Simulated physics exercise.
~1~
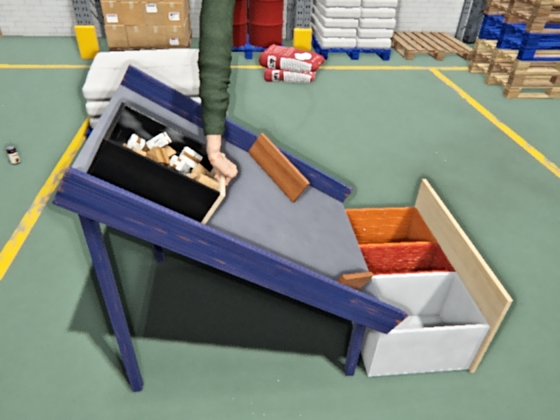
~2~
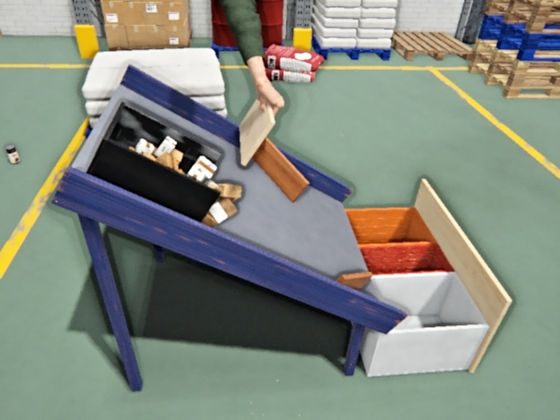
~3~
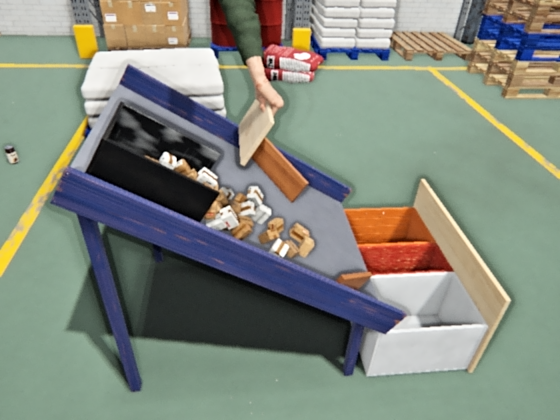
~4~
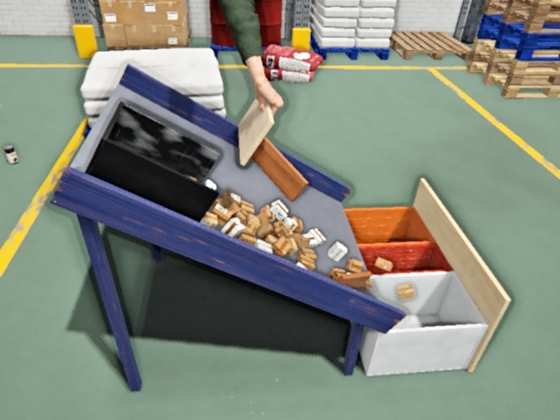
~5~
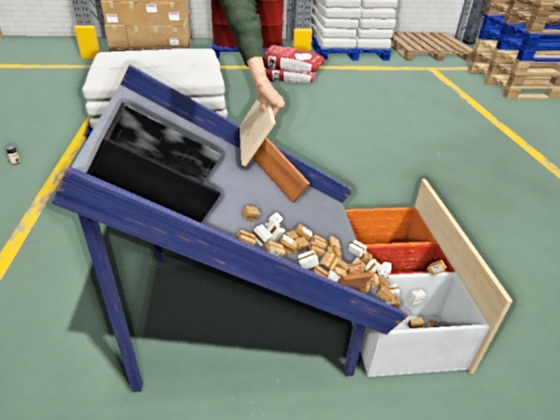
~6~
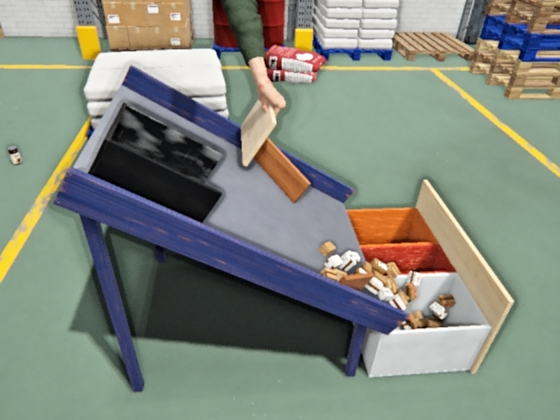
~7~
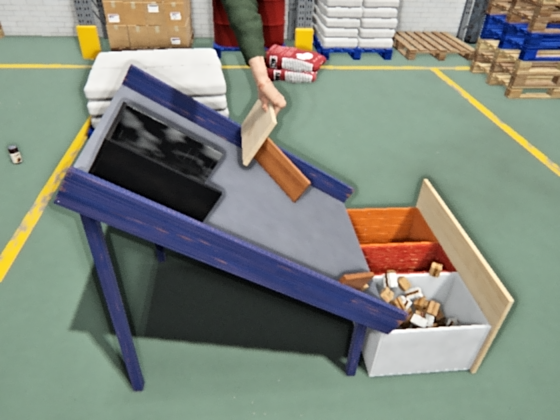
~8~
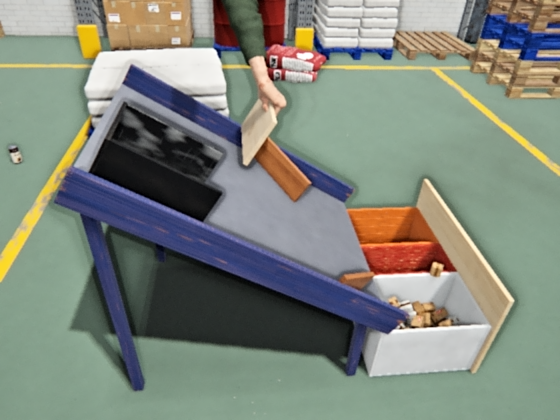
A heap of small brown and white parcels sits in a black pen at the top of a grey ramp with blue sides, seen from above on a green warehouse floor. Orange, red and white bins wait at the lower right, before a wooden board. A hand in a green sleeve lifts a light panel from the pen's mouth and holds it above the ramp. The parcels spill out, slide down past an angled brown board and bunch along the near side. They tumble off the end, most landing in the nearest, white bin and a few in the red, leaving the ramp clear.
